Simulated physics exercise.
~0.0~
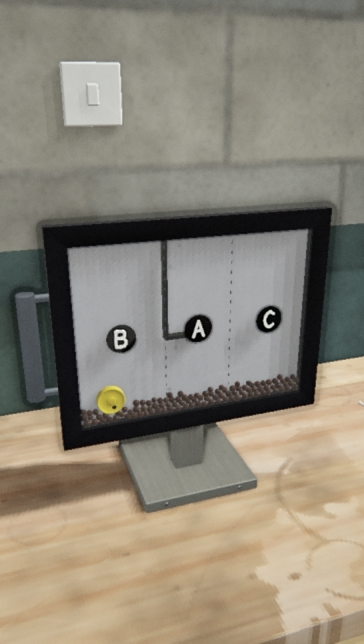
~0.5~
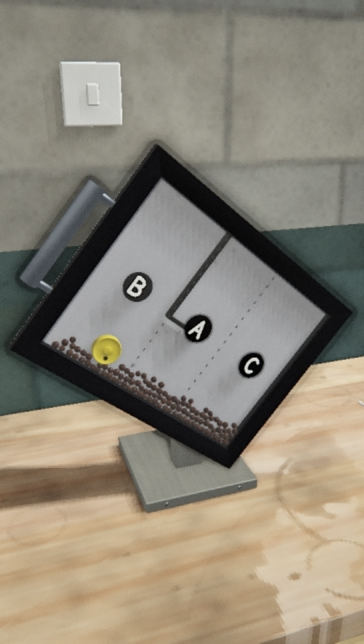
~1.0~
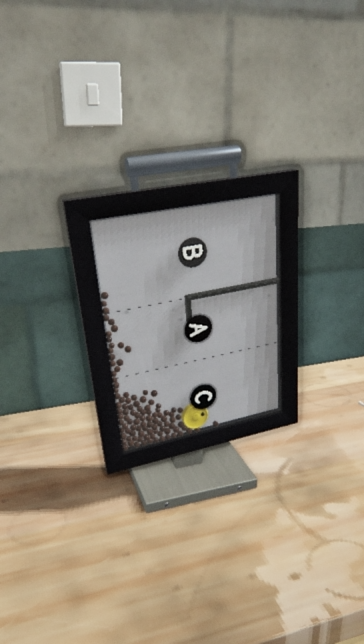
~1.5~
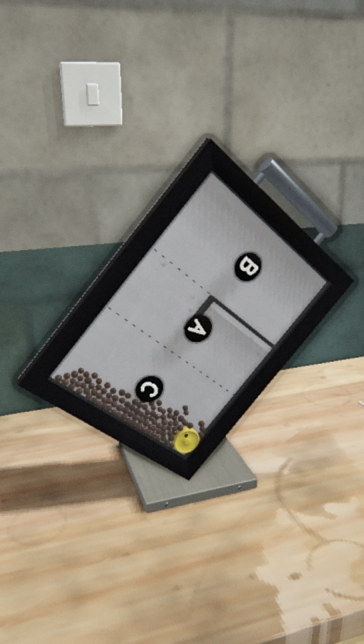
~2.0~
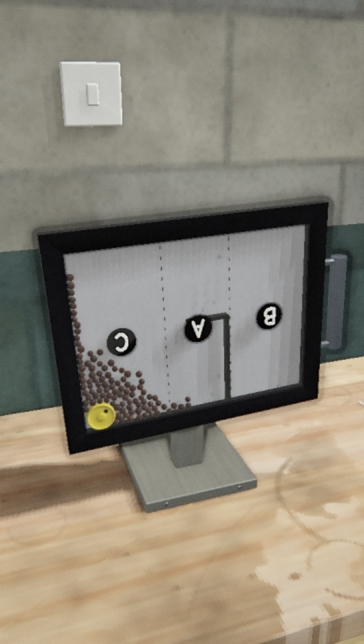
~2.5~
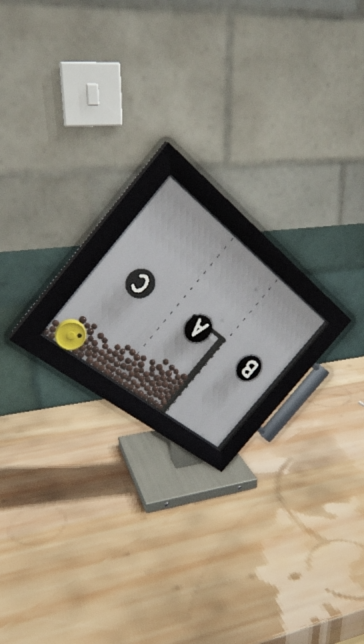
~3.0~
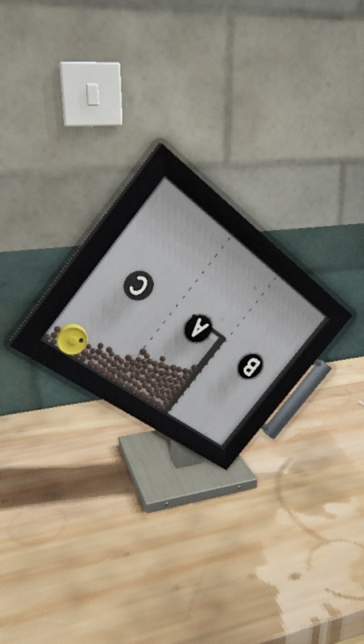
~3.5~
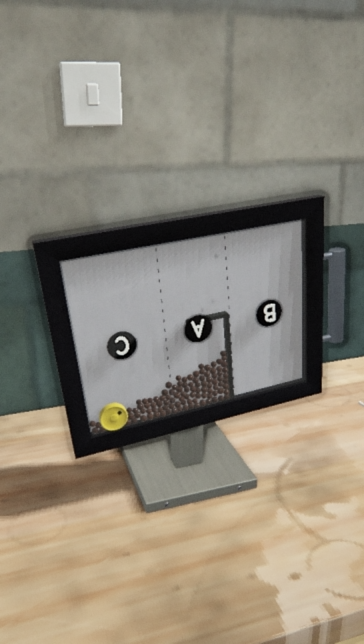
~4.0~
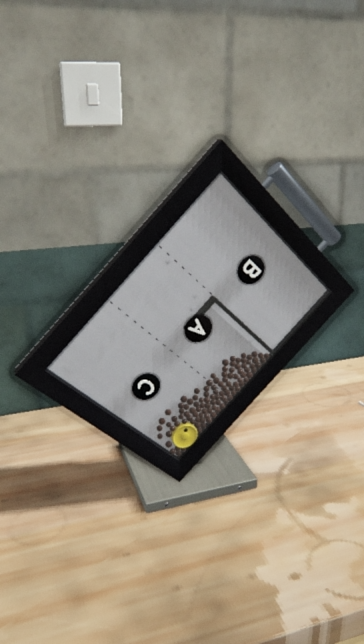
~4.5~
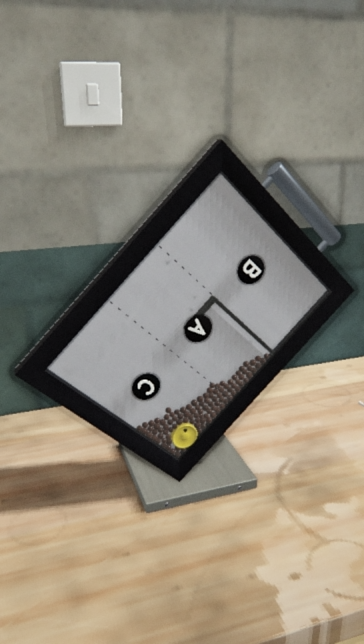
Black-framed box turning clockwise past upside down, then swinging partway back, its dark beads and yellow disc settling near strip C.
